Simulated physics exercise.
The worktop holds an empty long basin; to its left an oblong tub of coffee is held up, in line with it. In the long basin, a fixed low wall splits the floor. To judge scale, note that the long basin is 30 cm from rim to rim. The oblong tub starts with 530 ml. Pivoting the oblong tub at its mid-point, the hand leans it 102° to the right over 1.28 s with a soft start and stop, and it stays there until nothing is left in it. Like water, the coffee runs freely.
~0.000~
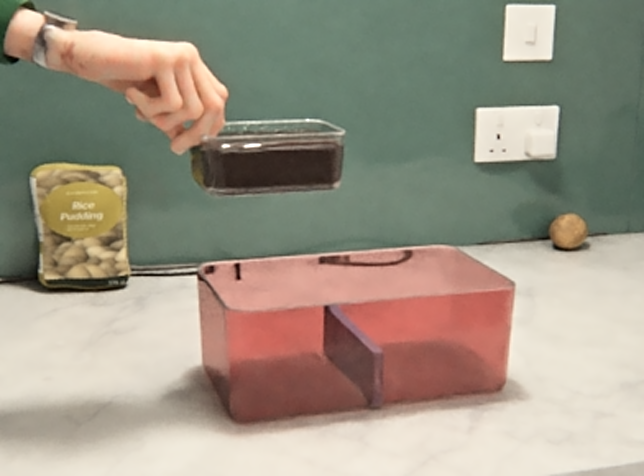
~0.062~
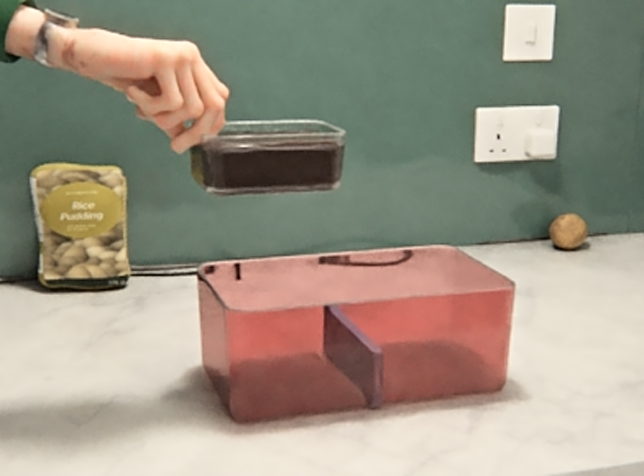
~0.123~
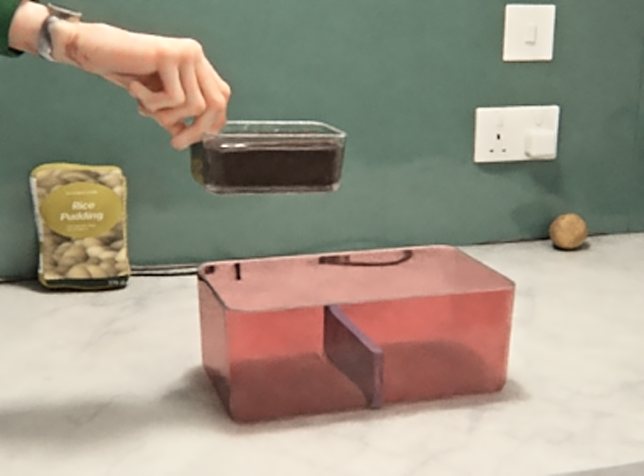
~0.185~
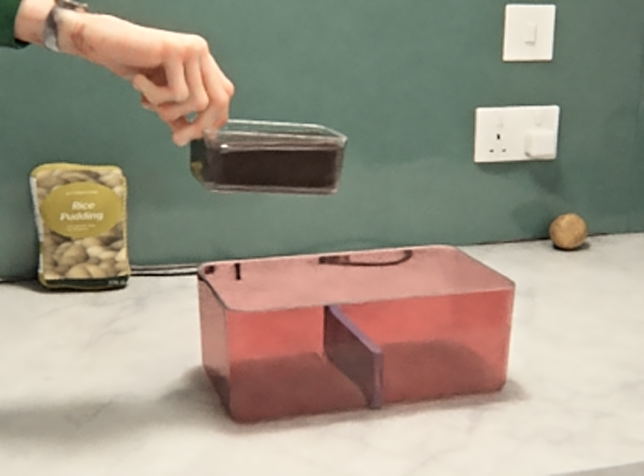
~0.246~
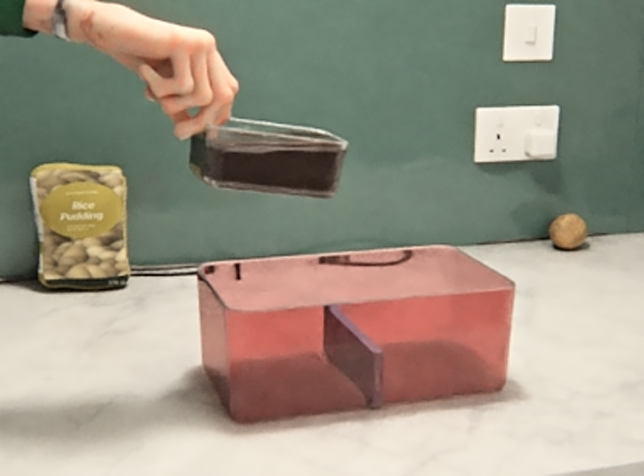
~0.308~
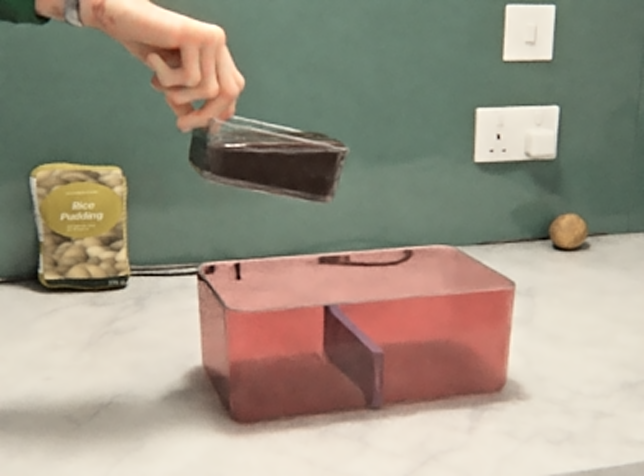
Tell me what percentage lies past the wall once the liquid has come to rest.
Some 79 per cent.
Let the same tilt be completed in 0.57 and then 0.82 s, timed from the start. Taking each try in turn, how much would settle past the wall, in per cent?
I'd say 80 percent on the first go, 80 percent on the next.
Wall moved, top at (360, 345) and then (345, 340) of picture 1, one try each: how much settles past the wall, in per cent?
75 per cent first, 80 per cent second.
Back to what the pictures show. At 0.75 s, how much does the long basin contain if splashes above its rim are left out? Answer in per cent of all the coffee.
36 %, give or take.
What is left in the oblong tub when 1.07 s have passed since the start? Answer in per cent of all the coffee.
6 %.
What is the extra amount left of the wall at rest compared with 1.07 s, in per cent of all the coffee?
Near 10 in a hundred.
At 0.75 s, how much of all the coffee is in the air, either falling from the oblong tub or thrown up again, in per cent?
Estimate: Some 36 % of the total.
By 0.75 s the tilt is 65° and 29 per cent is still to pour, 1 is left of the wall and 34 right of it.
By 1.07 s the tilt is 96° and 6 per cent is still to pour, 11 is left of the wall and 78 right of it.
By 1.41 s the tilt is 102° and 0 per cent is still to pour, 19 is left of the wall and 78 right of it.
By 1.78 s the tilt is 102° and 0 per cent is still to pour, 20 is left of the wall and 79 right of it.
At rest 20 per cent lies left of the wall, 79 right of it and 1 outside.
